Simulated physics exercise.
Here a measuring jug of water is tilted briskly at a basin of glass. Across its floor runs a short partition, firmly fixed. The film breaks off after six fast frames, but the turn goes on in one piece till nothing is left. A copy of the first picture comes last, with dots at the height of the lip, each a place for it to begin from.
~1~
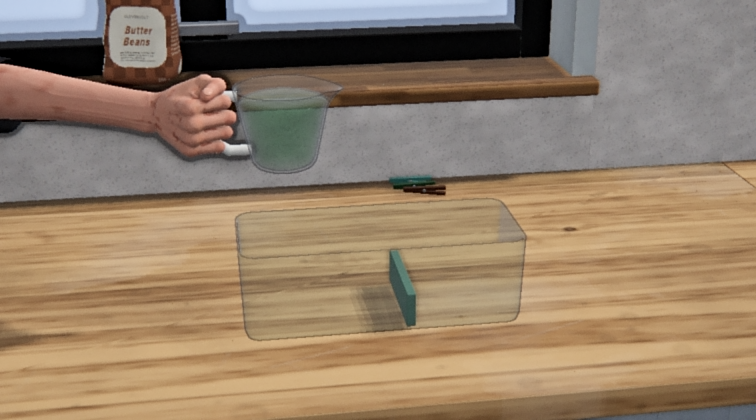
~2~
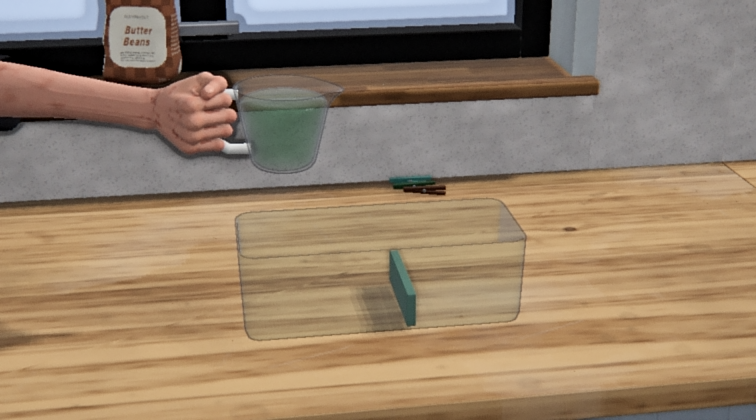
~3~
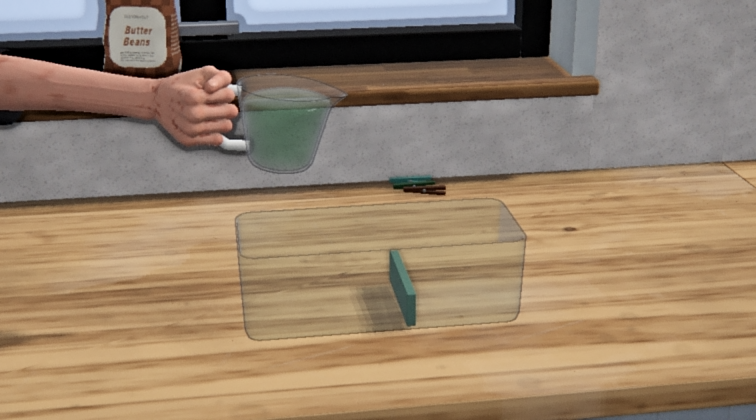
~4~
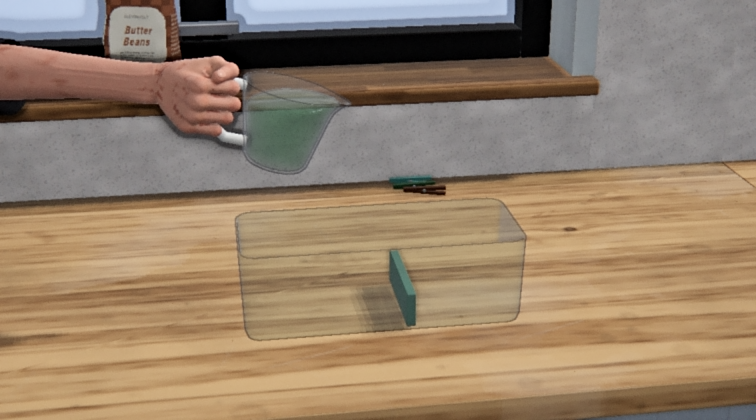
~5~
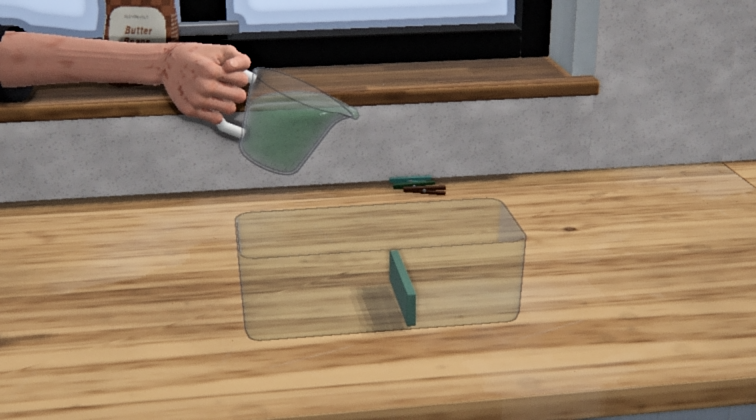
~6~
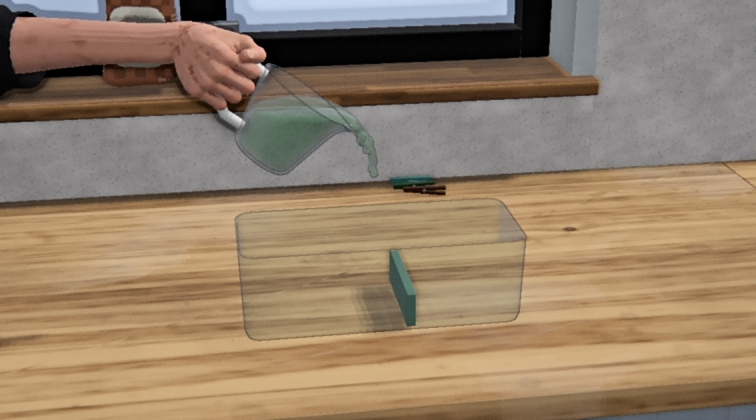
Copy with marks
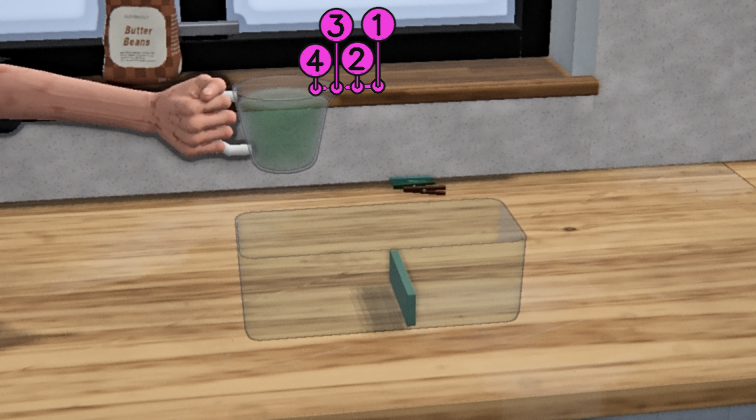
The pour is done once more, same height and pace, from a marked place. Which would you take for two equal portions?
The answer is place 2.
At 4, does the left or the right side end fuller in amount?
The left side.
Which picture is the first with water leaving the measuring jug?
Picture 5.
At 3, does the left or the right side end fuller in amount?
The left side.
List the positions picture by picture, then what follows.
In the first picture, upright, lip at (342, 87); basin from (245, 338) to (519, 317); top of the wall at (402, 271); nothing has left yet.
In the second picture, upright, lip at (343, 89); nothing has left yet.
In the third picture, tipped about 7°, lip at (346, 94); nothing has left yet.
In the fourth picture, tipped about 15°, lip at (350, 103); nothing has left yet.
In the fifth picture, tipped about 25°, lip at (352, 115); water is over the lip, down to (352, 115).
In the sixth picture, tipped about 38°, lip at (352, 129); water is over the lip, down to (374, 173).
In magenta, 1 at (378, 86); 2 at (357, 86); 3 at (336, 87); 4 at (315, 88).
If 1 is chosen, about 21 % ends left of the wall and 78 % right of it.
If 2 is chosen, about 49 % ends left of the wall and 50 % right of it.
If 3 is chosen, about 84 % ends left of the wall and 14 % right of it.
If 4 is chosen, about 94 % ends left of the wall and 5 % right of it.
